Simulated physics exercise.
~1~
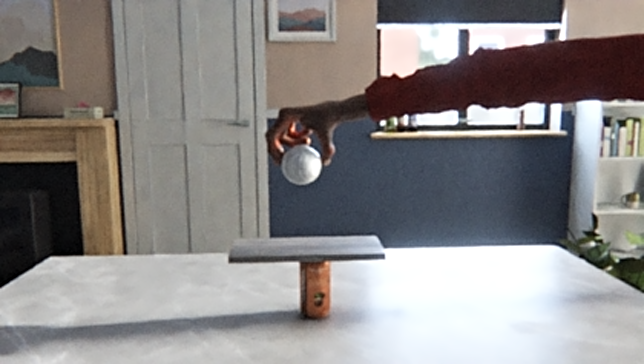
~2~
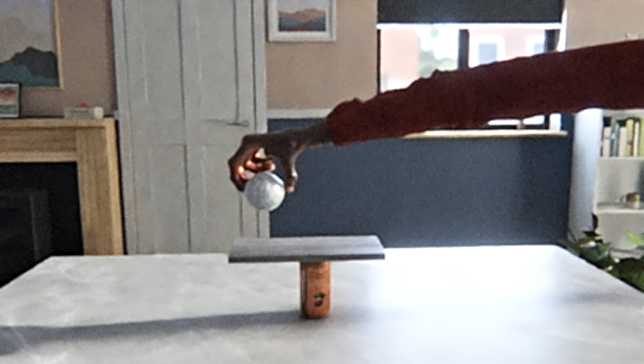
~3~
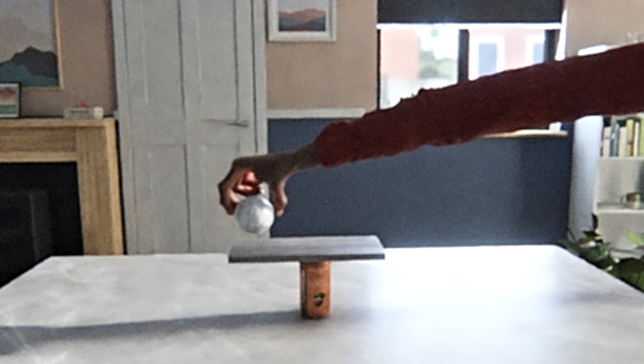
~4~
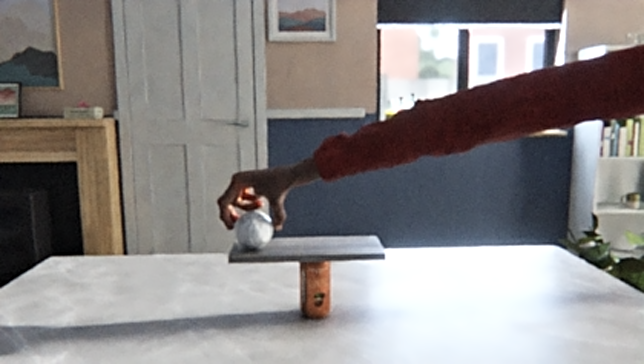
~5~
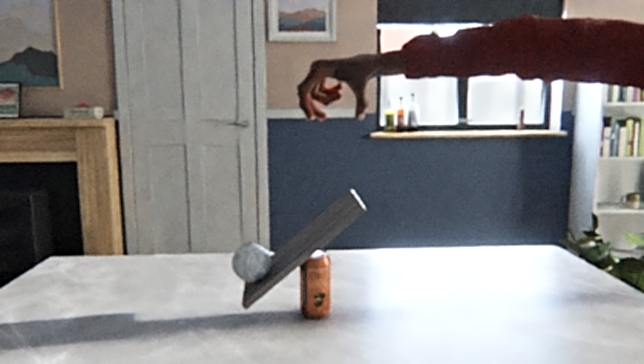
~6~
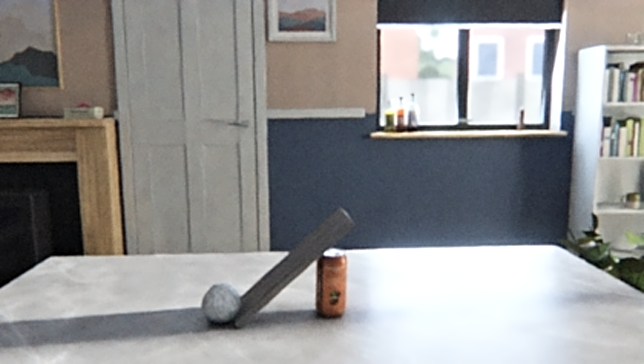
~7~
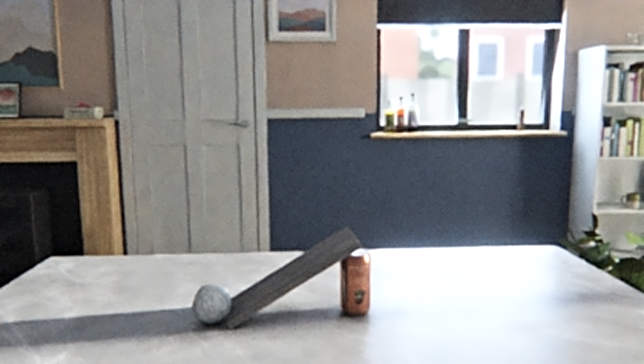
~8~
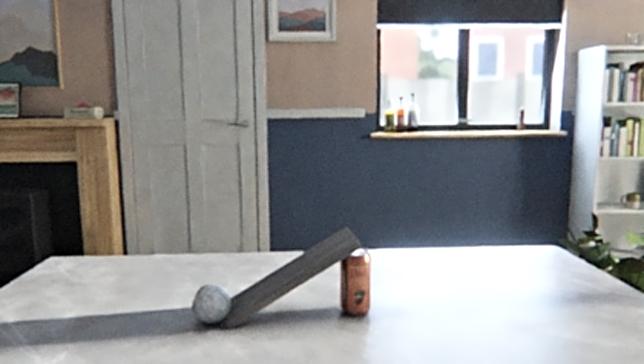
At first, a grey board lies balanced across an upright orange can on a pale table, while a hand reaching in from the right holds a round, whitish ball-like object above it. The hand moves left and lowers the object onto the left end of the board. Once the fingers let go and the hand draws back, the board tips steeply down to the left, carrying the object with it. The object reaches the tabletop as the board slides down and the can shifts right, still upright. Finally, everything rests still, the board leaning against the can with the round object beside its lower end.
